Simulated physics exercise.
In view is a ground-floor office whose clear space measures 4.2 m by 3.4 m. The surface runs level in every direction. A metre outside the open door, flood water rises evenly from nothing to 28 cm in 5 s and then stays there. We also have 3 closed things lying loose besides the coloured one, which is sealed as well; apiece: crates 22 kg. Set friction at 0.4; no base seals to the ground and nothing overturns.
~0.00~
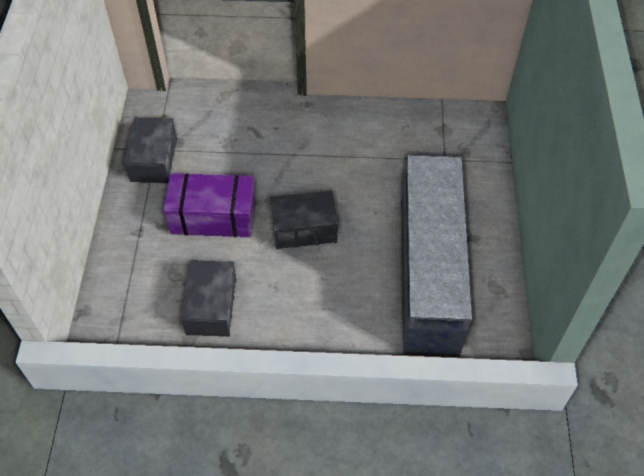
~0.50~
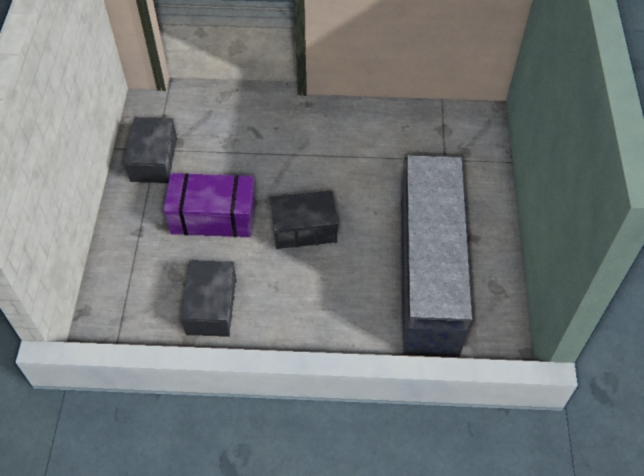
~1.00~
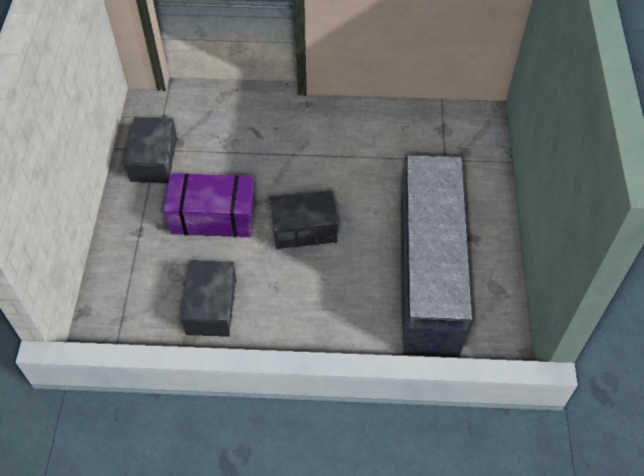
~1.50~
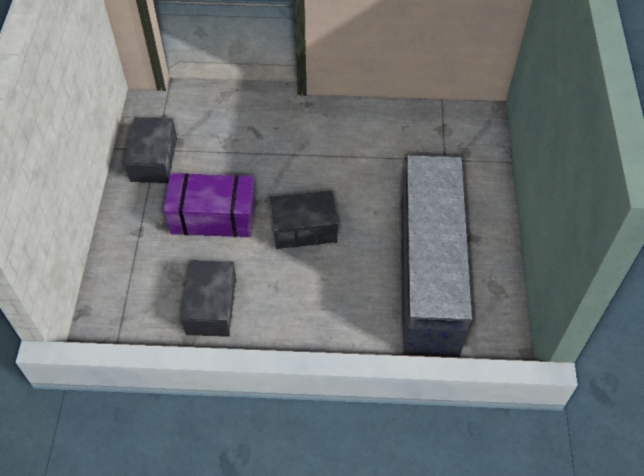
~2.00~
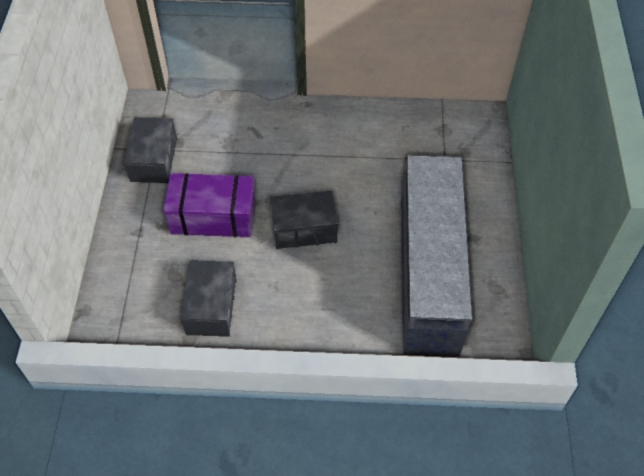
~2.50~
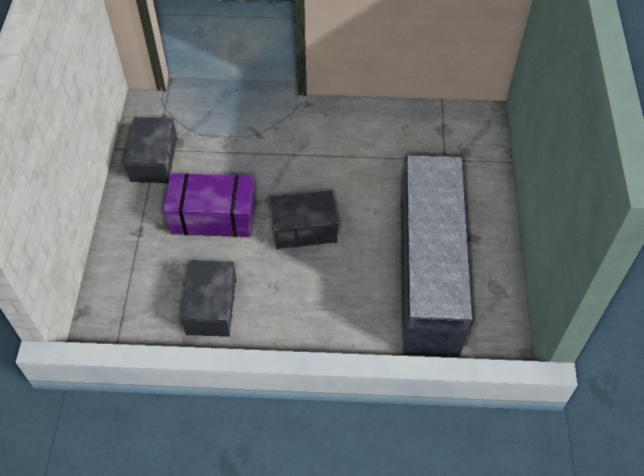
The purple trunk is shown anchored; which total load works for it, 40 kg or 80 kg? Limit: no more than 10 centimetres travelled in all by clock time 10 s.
Neither of them.
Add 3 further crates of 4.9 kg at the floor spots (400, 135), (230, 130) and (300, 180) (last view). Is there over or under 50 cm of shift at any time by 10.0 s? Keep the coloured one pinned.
Taking them in order, the first is beyond the line, the second beyond the line and the third beyond the line.
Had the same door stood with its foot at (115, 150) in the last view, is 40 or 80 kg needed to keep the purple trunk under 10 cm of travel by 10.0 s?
Then only the bigger mass works.
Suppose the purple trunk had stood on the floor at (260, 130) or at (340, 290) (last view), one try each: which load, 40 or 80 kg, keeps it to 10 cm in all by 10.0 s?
Well, at the first spot no weight will do, and at the second no weight will do.
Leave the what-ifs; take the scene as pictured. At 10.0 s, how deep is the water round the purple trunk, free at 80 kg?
About 20 cm.
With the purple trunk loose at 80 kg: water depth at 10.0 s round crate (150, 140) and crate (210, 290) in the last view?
Around 20 cm and 22 cm.
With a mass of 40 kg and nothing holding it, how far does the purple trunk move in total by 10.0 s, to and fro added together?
Total path: Approx. 250 cm.
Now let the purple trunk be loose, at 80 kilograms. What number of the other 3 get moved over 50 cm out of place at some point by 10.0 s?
Tally: 3.
After 3.5 s the purple trunk would be 0 cm from its start with 40 kg and 0 cm from its start with 80 kg; 4 cm of water round it then.
After 4.5 s the purple trunk would be 15 cm from its start with 40 kg and 0 cm from its start with 80 kg; 7 cm of water round it then.
After 7.0 s the purple trunk would be 82 cm from its start with 40 kg and 12 cm from its start with 80 kg; 9 cm of water round it then.
After 10.0 s the purple trunk would be 142 cm from its start with 40 kg and 55 cm from its start with 80 kg; 20 cm of water round it then.
